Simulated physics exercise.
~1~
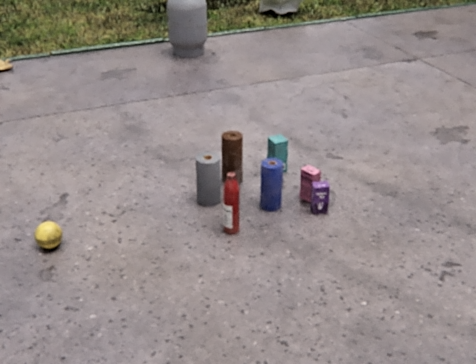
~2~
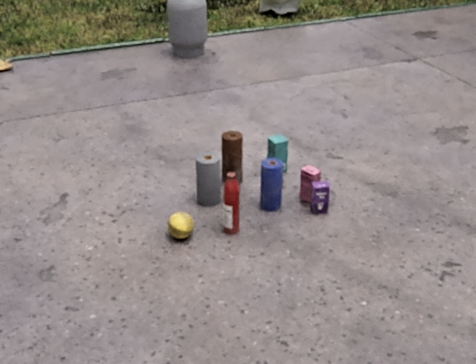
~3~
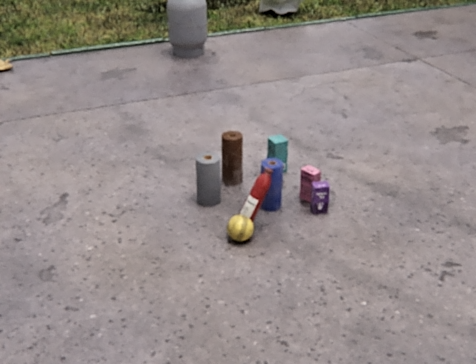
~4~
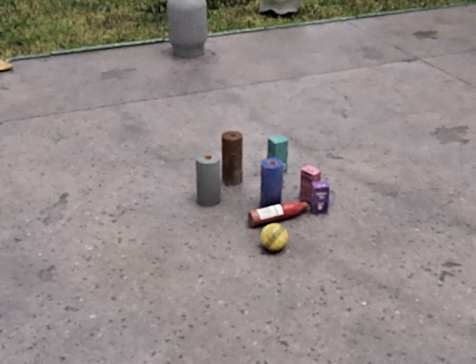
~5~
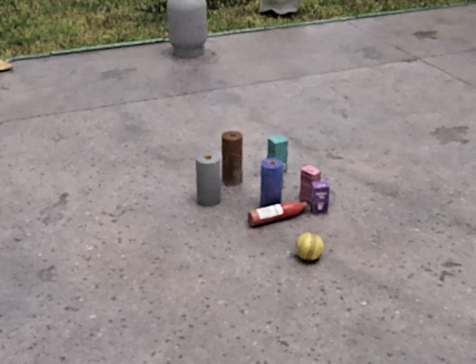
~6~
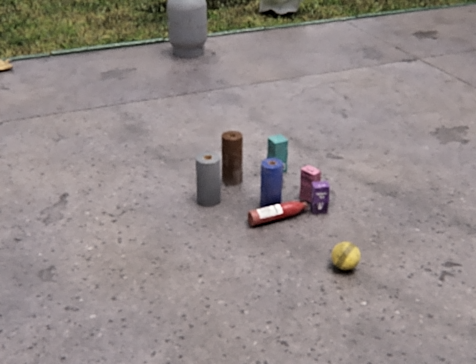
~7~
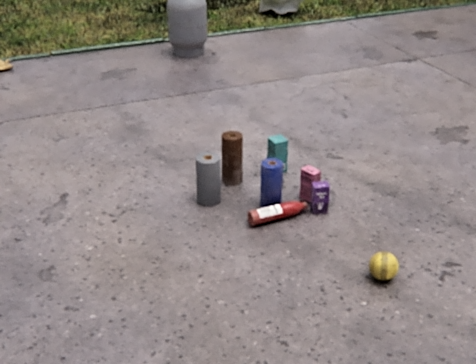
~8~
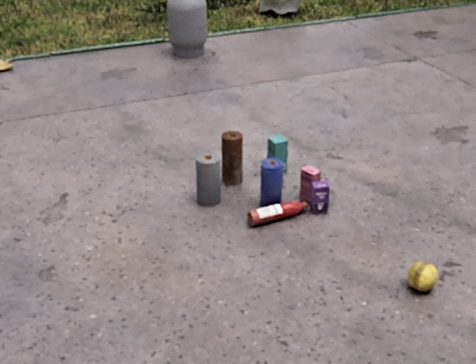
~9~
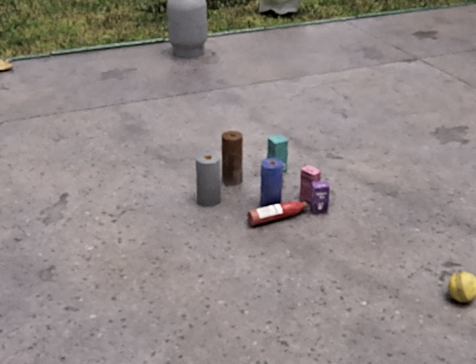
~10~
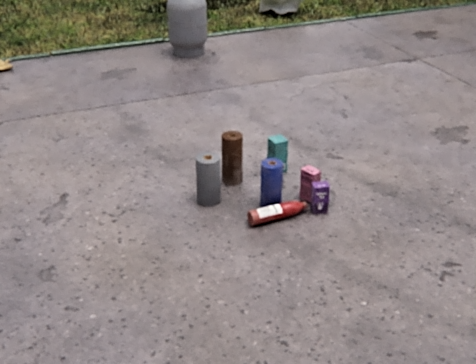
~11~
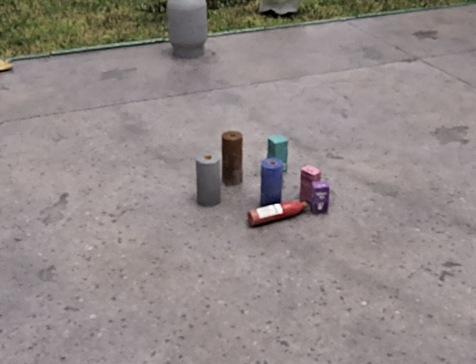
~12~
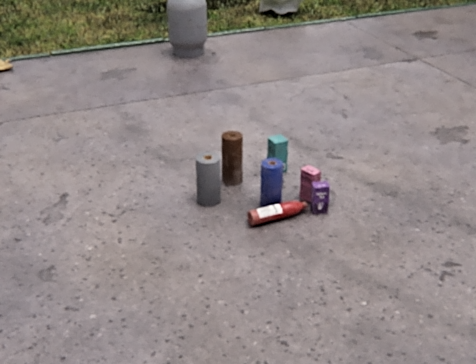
Yellow ball rolling right across concrete, knocking over a red bottle among standing rolls and cartons, then leaving view at right.
